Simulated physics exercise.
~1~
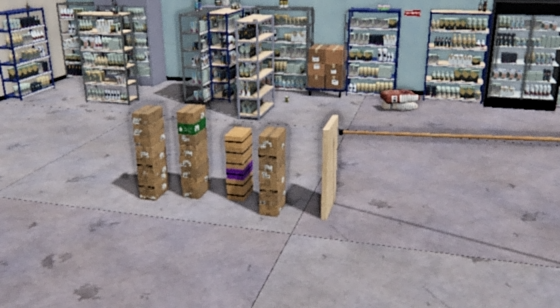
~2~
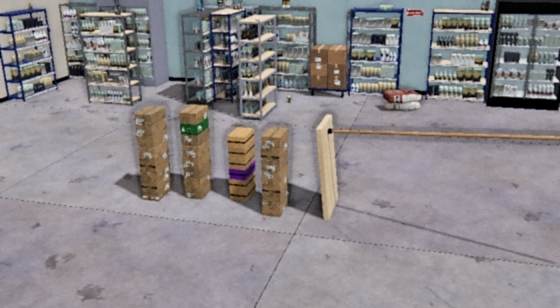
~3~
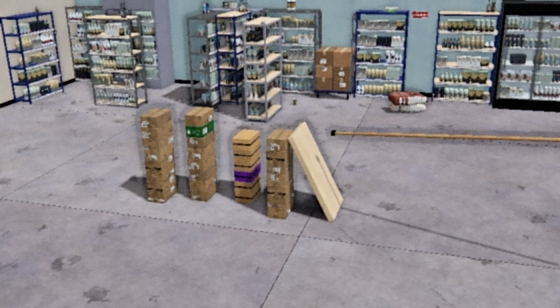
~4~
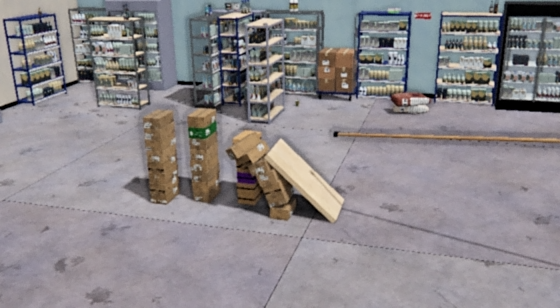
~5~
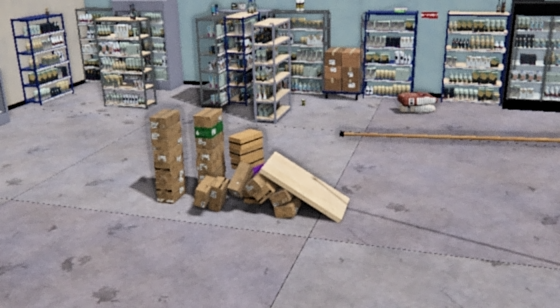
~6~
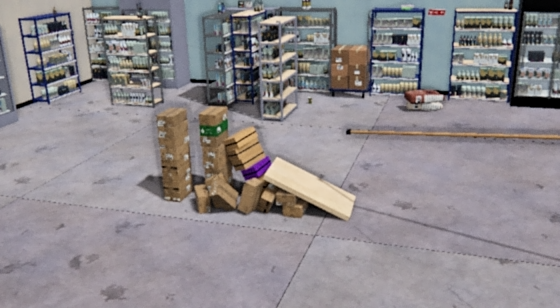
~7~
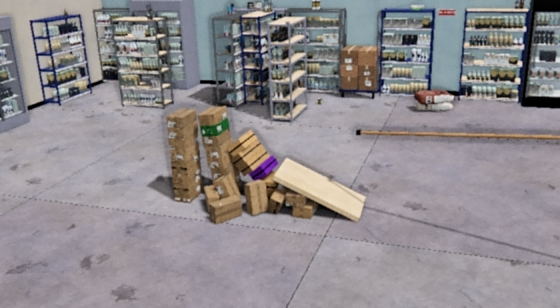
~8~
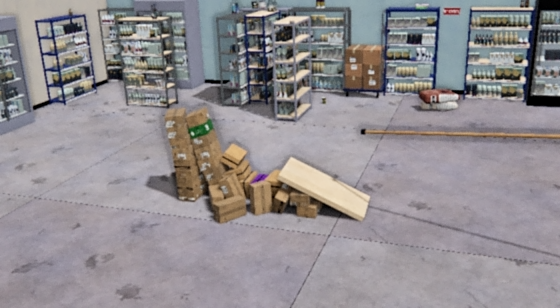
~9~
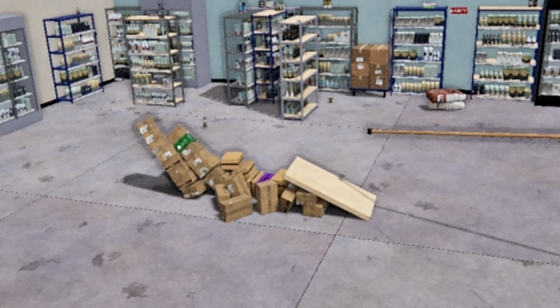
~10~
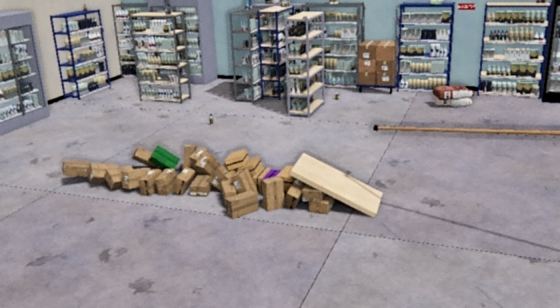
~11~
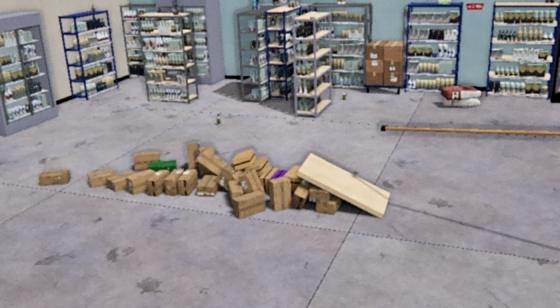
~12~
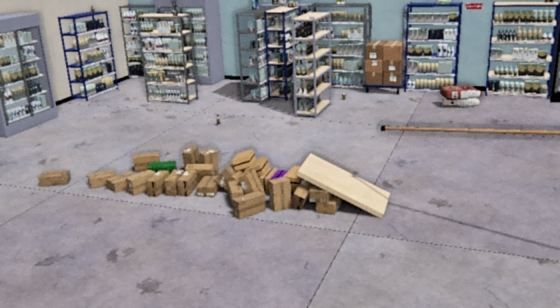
A wooden board tips left into stacked parcels, toppling all the columns into a scattered heap.
